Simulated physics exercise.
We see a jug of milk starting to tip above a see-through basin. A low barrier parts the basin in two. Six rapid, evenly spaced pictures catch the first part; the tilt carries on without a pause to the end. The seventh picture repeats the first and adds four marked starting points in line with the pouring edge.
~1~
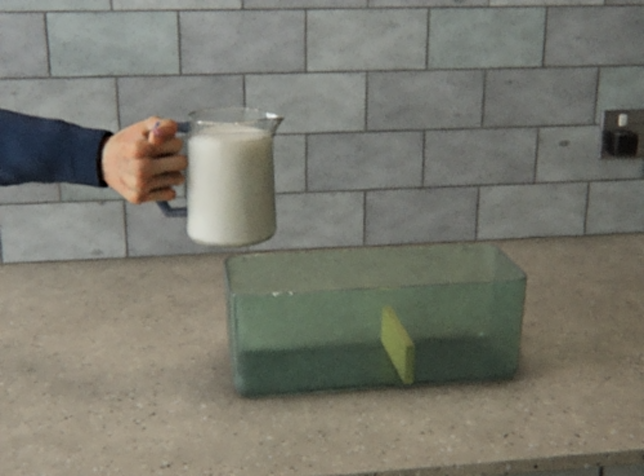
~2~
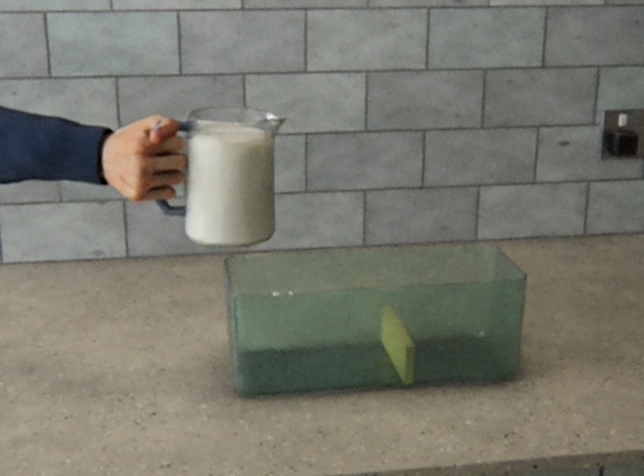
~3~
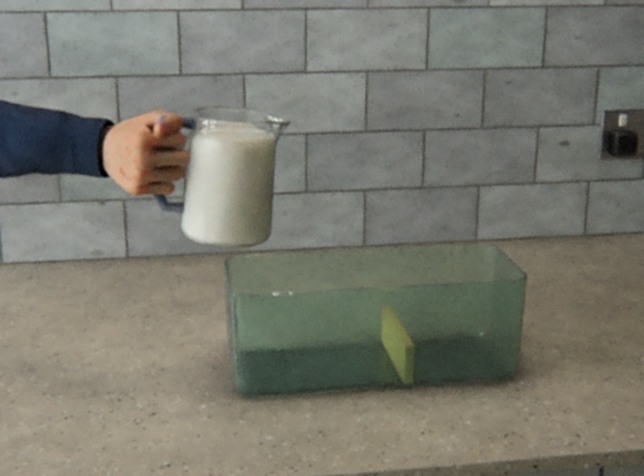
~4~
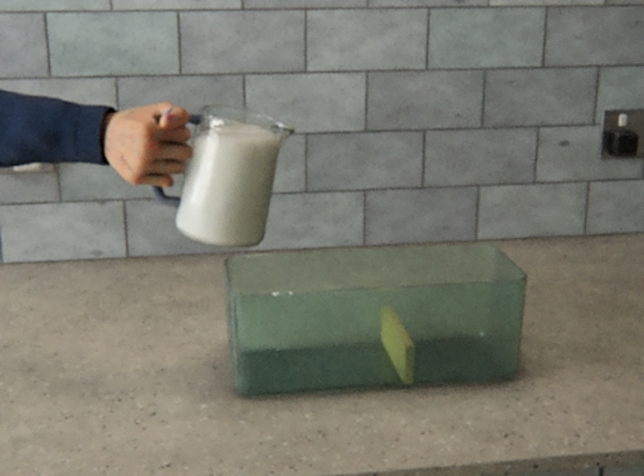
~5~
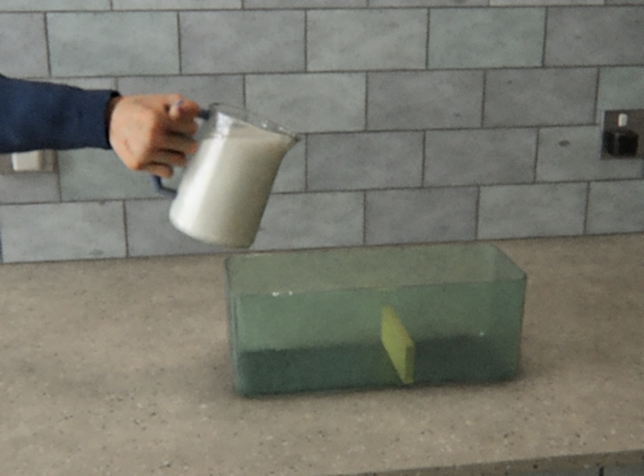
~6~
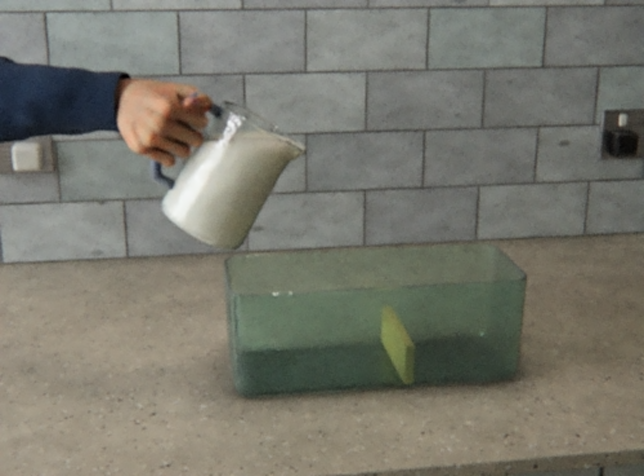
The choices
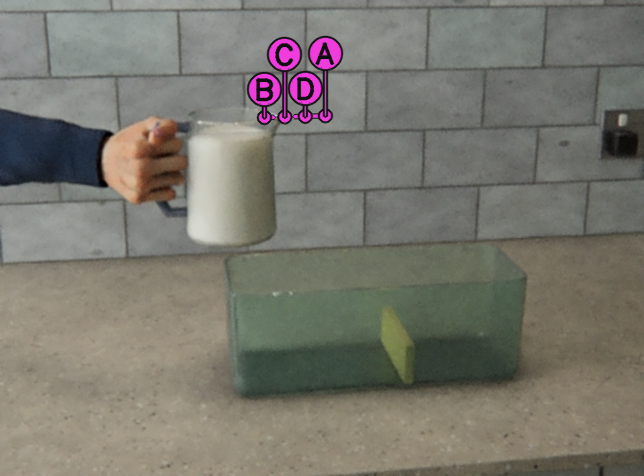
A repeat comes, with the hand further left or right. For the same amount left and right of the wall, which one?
Best: A.
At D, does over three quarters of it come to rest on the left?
Yes, it does.
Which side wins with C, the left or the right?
The left side.
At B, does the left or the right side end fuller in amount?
More ends on the left.
On the marked copy, A at (325, 115); B at (264, 117); C at (284, 116); D at (305, 116).
With A, about 51 % ends left of the wall and 48 % right of it.
With B, about 94 % ends left of the wall and 5 % right of it.
With C, about 95 % ends left of the wall and 3 % right of it.
With D, about 90 % ends left of the wall and 7 % right of it; 3 % is lost outside.
